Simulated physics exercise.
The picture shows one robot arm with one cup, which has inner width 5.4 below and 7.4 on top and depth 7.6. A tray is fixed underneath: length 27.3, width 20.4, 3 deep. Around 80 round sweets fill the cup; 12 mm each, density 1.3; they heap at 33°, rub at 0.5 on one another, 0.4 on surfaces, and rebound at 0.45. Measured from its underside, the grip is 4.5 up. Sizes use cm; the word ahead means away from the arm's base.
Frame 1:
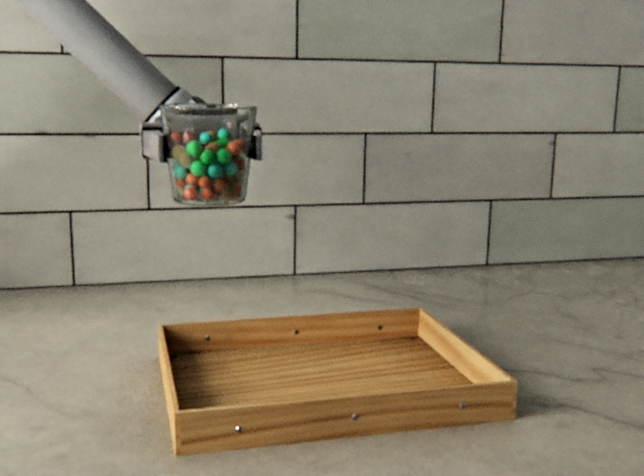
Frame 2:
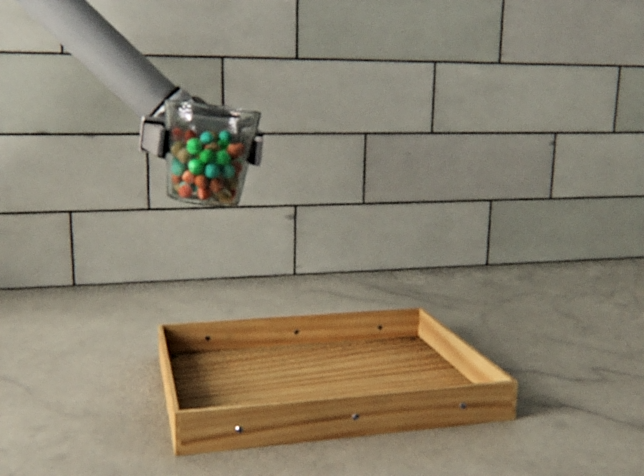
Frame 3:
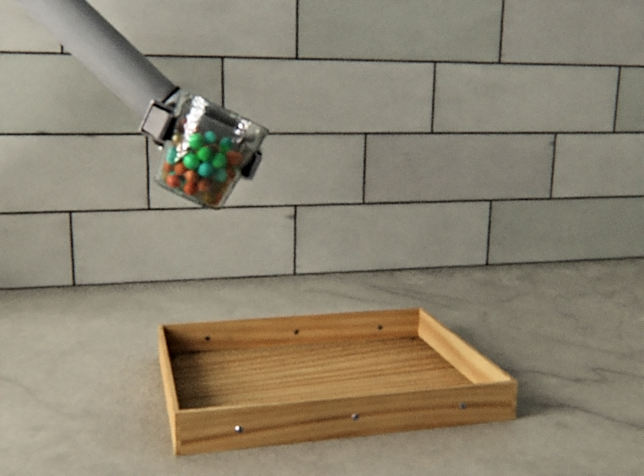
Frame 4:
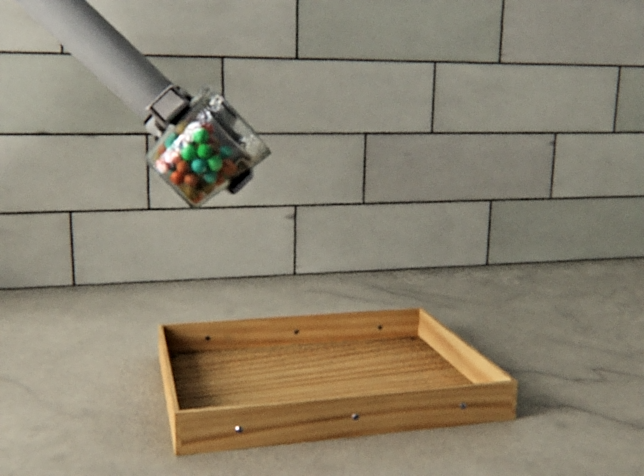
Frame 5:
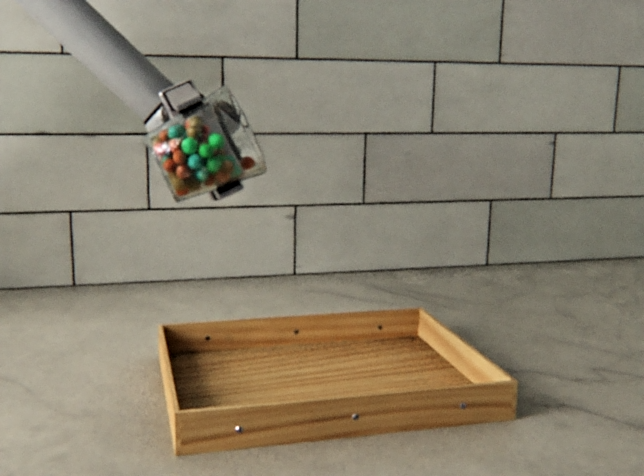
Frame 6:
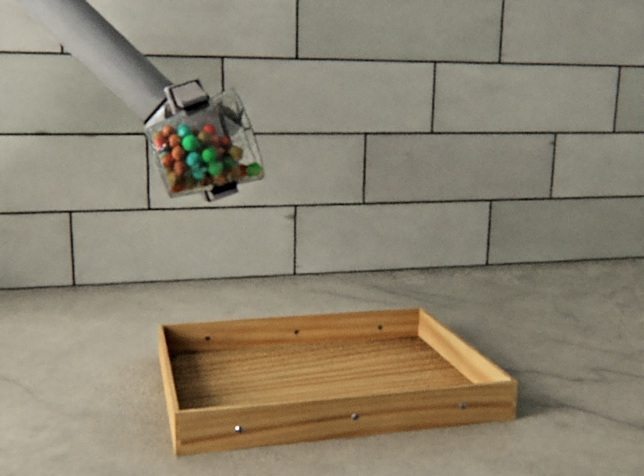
A gray robot arm held a clear cup of red, green and teal round sweets above a wooden tray, then steadily tilted it far over to the right, the sweets shifting toward its rim.
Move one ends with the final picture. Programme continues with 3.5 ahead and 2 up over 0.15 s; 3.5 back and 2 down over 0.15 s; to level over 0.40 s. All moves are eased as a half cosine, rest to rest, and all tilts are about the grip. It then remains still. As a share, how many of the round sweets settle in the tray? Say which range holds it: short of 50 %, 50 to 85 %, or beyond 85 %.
The range short of 50 % holds it.
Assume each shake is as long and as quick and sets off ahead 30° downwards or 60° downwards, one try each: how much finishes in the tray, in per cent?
I'd say close to 10 percent for the first and close to 0 percent for the second.
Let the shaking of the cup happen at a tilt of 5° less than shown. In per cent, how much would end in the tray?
It would be near 20 per cent.
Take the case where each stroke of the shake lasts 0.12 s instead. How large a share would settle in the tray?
Around 50 percent.
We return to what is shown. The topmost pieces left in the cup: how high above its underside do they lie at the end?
Roughly 5.5 centimetres.
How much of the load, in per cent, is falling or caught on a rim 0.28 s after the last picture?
About 13 per cent.
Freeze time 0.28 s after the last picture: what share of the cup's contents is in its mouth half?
Close to 65 in a hundred.
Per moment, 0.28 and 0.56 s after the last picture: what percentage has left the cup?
Roughly 15, then 25.
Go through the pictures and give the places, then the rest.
Cup middle at (209, 155), level; upper third of the load around (207, 150), from x 175 to 240, top at y 140; 75 in the cup, in the first picture.
Cup middle at (208, 155), tilted 7° forward; upper third of the load around (205, 150), from x 175 to 240, top at y 135, in the second picture.
Cup middle at (206, 155), tilted 25° forward; upper third of the load around (197, 148), from x 170 to 235, top at y 125, in the third picture.
Cup middle at (203, 153), tilted 47° forward; upper third of the load around (196, 143), from x 160 to 230, top at y 130, in the fourth picture.
Cup middle at (201, 151), tilted 65° forward; upper third of the load around (191, 141), from x 160 to 245, top at y 125, in the fifth picture.
Cup middle at (201, 150), tilted 72° forward; upper third of the load around (185, 143), from x 160 to 250, top at y 130; 75 in the cup, in the sixth picture.
Then, 0.28 s after the last picture, tilted 72° forward, highest piece 22 above the table; 65 in the cup, 10 in flight or on a rim.
Then, 0.56 s after the last picture, tilted 20° forward, highest piece 24 above the table; 56 in the cup, 19 in the tray.
Then, 0.90 s after the last picture, level, highest piece 23 above the table; 56 in the cup, 19 in the tray.
Then, 1.95 s after the last picture, level, highest piece 23 above the table; 56 in the cup, 19 in the tray.
Final count, 56 in the cup, 19 in the tray. That is 25 % in the tray.
